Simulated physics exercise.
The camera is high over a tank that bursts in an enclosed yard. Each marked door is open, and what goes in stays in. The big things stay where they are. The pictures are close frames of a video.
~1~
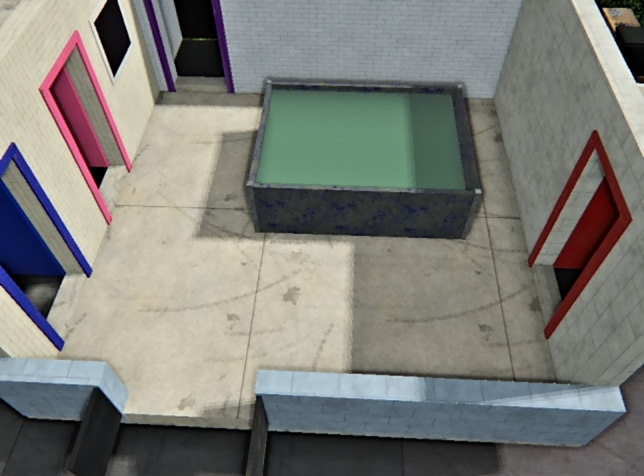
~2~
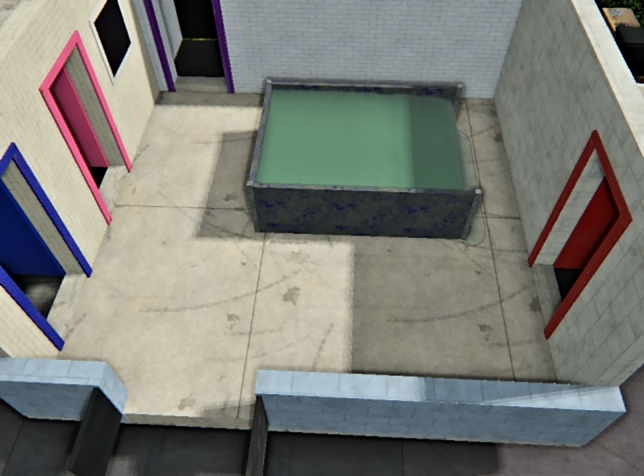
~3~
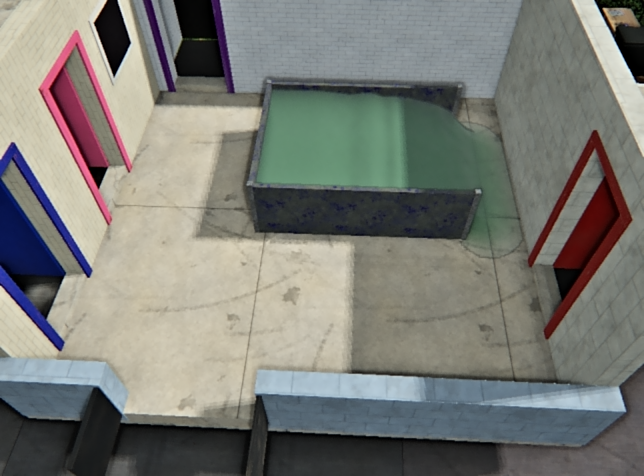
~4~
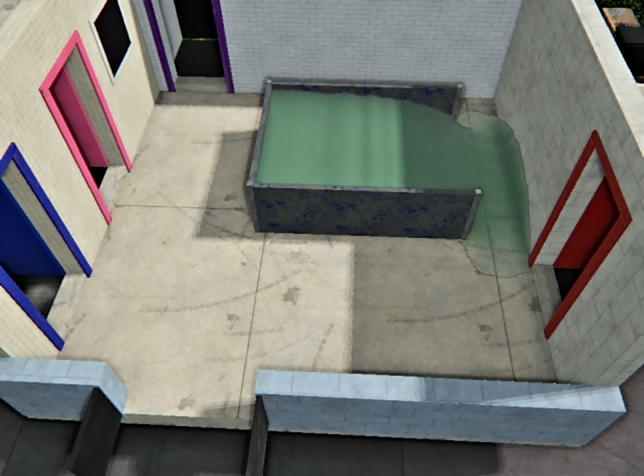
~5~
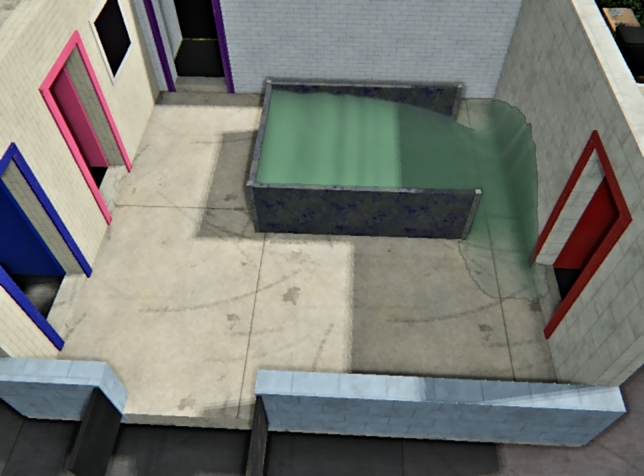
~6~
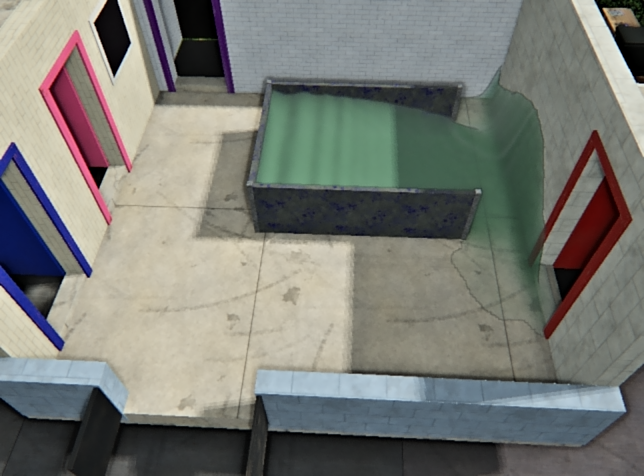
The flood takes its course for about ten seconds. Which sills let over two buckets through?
In the end: The red door floods; the purple door floods; the blue door floods; the pink door holds within the limit.
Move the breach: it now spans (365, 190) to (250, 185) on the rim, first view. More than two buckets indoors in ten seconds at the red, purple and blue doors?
The red one takes more; the purple one takes less; the blue one takes more.
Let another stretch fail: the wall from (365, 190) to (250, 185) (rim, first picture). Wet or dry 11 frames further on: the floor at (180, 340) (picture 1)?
Verdict: Covered.
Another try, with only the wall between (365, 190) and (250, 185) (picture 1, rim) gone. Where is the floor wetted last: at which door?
It is the purple one.
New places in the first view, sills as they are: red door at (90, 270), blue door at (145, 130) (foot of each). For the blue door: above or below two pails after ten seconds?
Then: The blue door lets more in.
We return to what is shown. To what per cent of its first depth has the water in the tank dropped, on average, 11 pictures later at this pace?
Roughly 48 per cent.
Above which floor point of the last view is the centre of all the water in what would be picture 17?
I would point to (413, 190).
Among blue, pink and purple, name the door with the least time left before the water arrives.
The purple door.
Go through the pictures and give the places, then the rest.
In the first frame, still water in the open tank at (363, 137).
In the second frame, the front is at (467, 243), out from the gap at (457, 169).
In the third frame, water pours out at (456, 171) and has run to (496, 251).
In the fourth frame, the front is at (528, 267), out from the gap at (456, 172).
In the fifth frame, water pours out at (456, 173) and has run to (534, 296).
In the sixth frame, the front is at (548, 323), out from the gap at (456, 172).
A moment on, water covers 25 % of the floor; the red door under two buckets in, the purple door not reached, the blue door not reached, the pink door not reached.
Next, water covers 40 % of the floor; the red door over two buckets in, the purple door not reached, the blue door not reached, the pink door not reached.
Then, water covers 80 % of the floor; the red door far over two buckets in, the purple door under two buckets in, the blue door wet at the sill, nothing in, the pink door wet at the sill, nothing in.
Later, water covers 95 % of the floor; the red door far over two buckets in, the purple door over two buckets in, the blue door far over two buckets in, the pink door wet at the sill, nothing in.
In the end, water covers 100 % of the floor; the red door far over two buckets in, the purple door over two buckets in, the blue door far over two buckets in, the pink door wet at the sill, nothing in.
